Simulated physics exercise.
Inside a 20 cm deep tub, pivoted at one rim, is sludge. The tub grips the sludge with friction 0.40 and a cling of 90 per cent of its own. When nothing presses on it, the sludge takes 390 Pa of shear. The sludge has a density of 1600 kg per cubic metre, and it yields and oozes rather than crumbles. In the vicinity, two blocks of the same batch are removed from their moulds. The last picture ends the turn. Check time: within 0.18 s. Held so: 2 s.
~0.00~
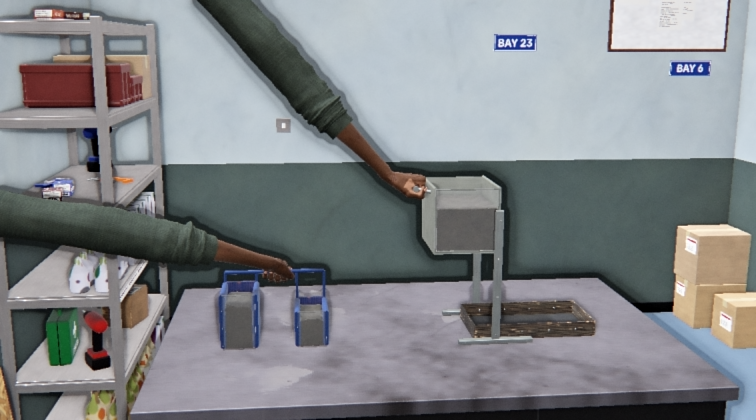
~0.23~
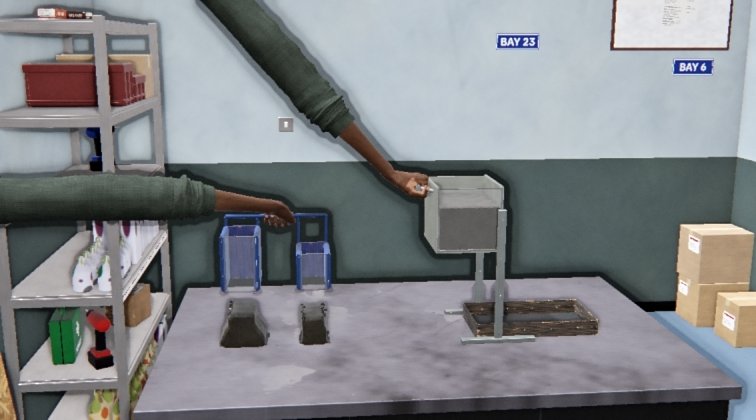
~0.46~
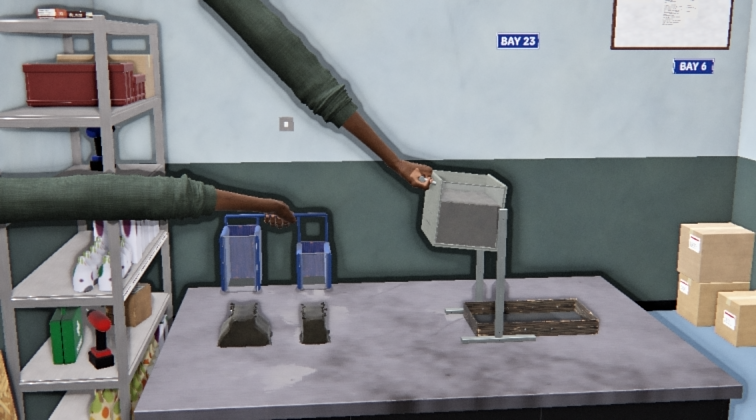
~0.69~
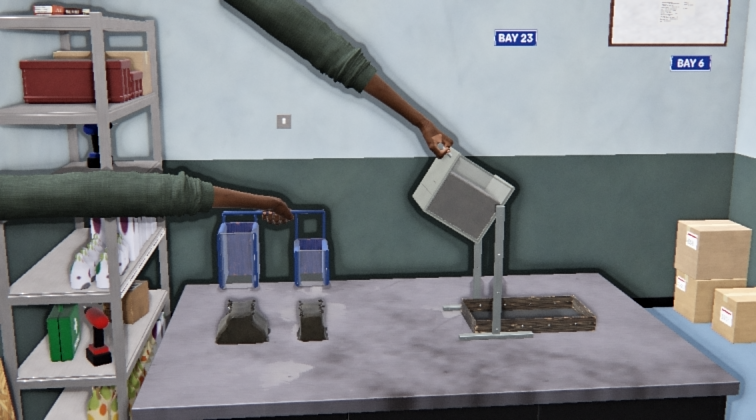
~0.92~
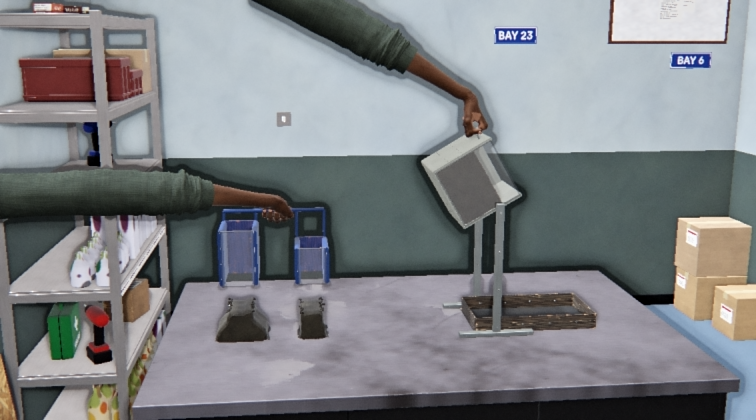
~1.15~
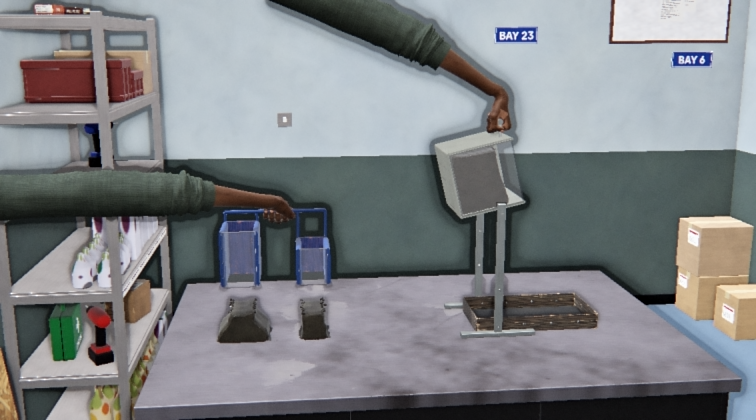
In a storeroom, one hand lifting blue moulds off two grey blocks that slump, another steadily tilting a clear tub of grey sludge.
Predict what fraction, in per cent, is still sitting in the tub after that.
Near 98 % is still in the tub.
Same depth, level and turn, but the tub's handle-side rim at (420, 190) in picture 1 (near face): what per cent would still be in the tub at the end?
The tub would keep roughly 70 percent.
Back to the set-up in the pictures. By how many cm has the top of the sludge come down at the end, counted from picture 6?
Roughly 4 cm.
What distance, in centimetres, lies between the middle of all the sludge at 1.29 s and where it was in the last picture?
Measured shift, roughly 2 cm.
By 1.29 s, the tub is at 77 degrees and holds 100 %.
By 1.46 s, the tub is at 77 degrees and holds 98 %.
By 1.63 s, the tub is at 77 degrees and holds 98 %.
By 1.80 s, the tub is at 77 degrees and holds 98 %.
By 3.15 s, at the end, the tub is at 77 degrees and holds 98 %.
